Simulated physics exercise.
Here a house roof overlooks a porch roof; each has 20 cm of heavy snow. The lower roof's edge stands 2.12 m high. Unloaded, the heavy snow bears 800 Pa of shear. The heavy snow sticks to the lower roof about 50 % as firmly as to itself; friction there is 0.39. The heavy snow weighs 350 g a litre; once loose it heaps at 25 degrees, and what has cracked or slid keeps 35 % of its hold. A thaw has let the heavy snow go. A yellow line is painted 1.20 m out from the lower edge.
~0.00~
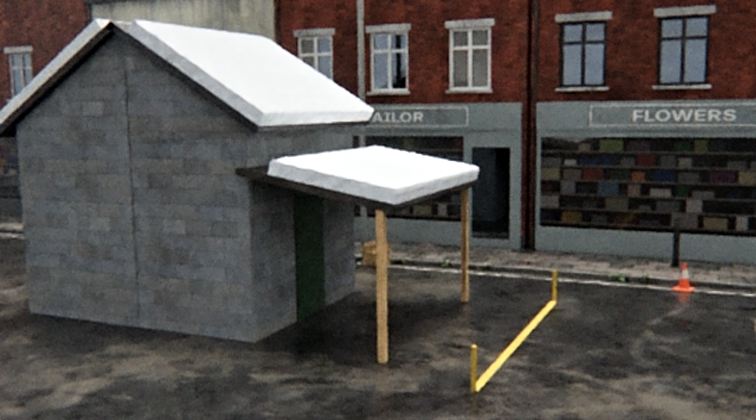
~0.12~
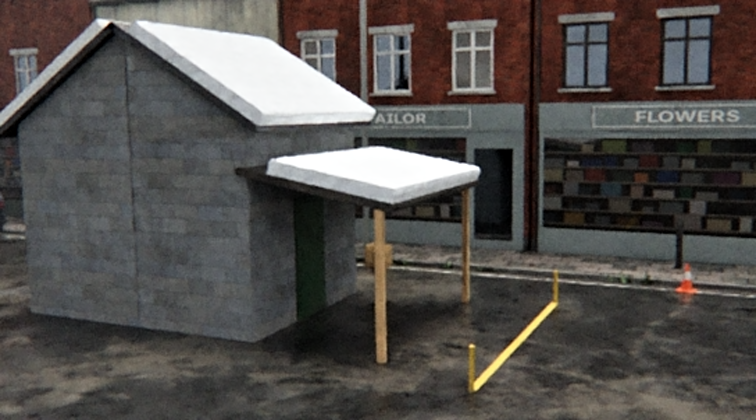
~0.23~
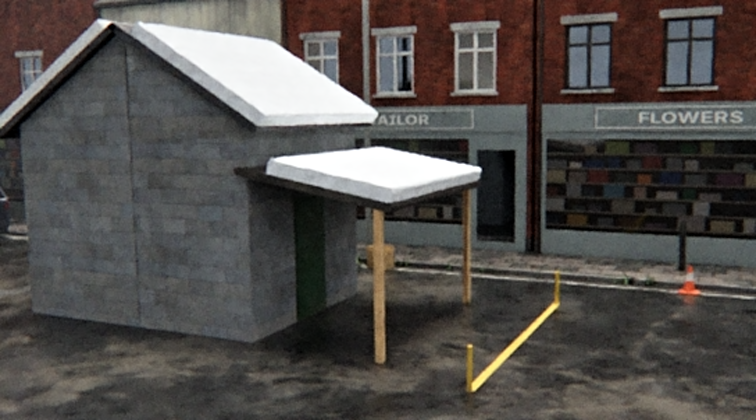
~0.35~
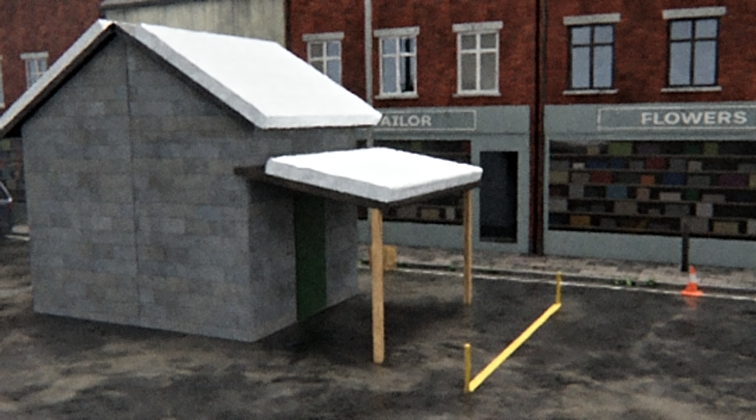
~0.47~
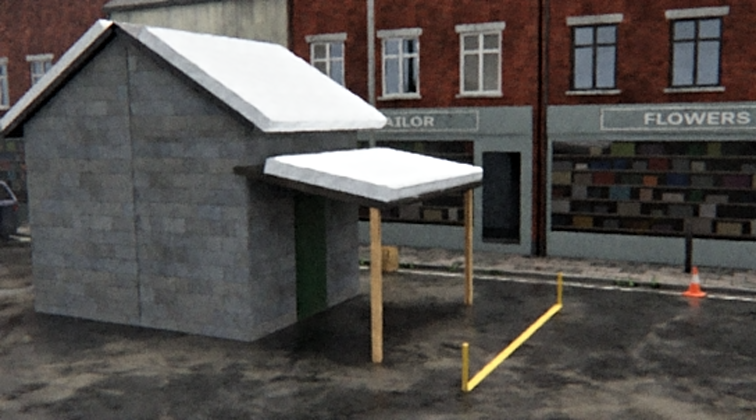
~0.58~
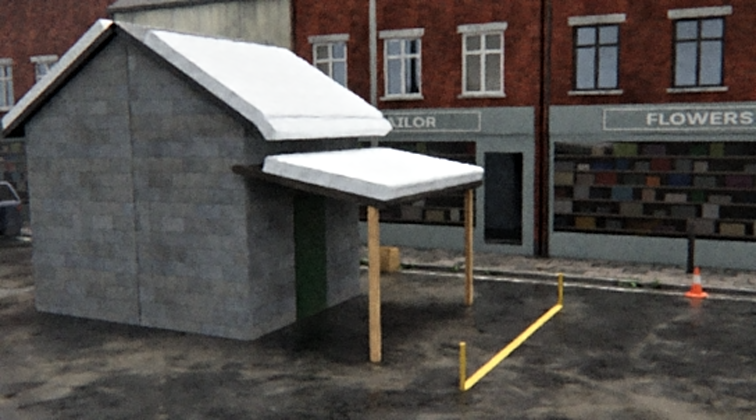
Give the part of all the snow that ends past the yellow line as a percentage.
Close to 0 per cent.
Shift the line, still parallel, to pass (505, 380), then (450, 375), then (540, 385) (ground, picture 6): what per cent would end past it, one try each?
In that order: 0 %, 0 %, 0 %.
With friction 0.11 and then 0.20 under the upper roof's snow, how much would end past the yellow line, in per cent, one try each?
In turn about 0 %, 0 %.
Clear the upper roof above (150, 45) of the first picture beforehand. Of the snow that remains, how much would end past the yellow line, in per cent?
Then about 0 %.
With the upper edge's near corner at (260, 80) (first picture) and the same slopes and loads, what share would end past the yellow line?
Then about 3 %.
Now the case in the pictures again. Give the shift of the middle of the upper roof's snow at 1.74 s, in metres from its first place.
Roughly 2.0 m.
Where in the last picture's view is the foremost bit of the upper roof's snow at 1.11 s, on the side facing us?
Around (309, 156).
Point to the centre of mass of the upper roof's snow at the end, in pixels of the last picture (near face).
Near (296, 145).
By 1.11 s, none is below the lower edge and 0 % is past the line.
By 1.74 s, none is below the lower edge and 0 % is past the line.
By 2.37 s, none is below the lower edge and 0 % is past the line.
By 3.00 s, none is below the lower edge and 0 % is past the line.
By 6.00 s, at the end, none is below the lower edge and 0 % is past the line.
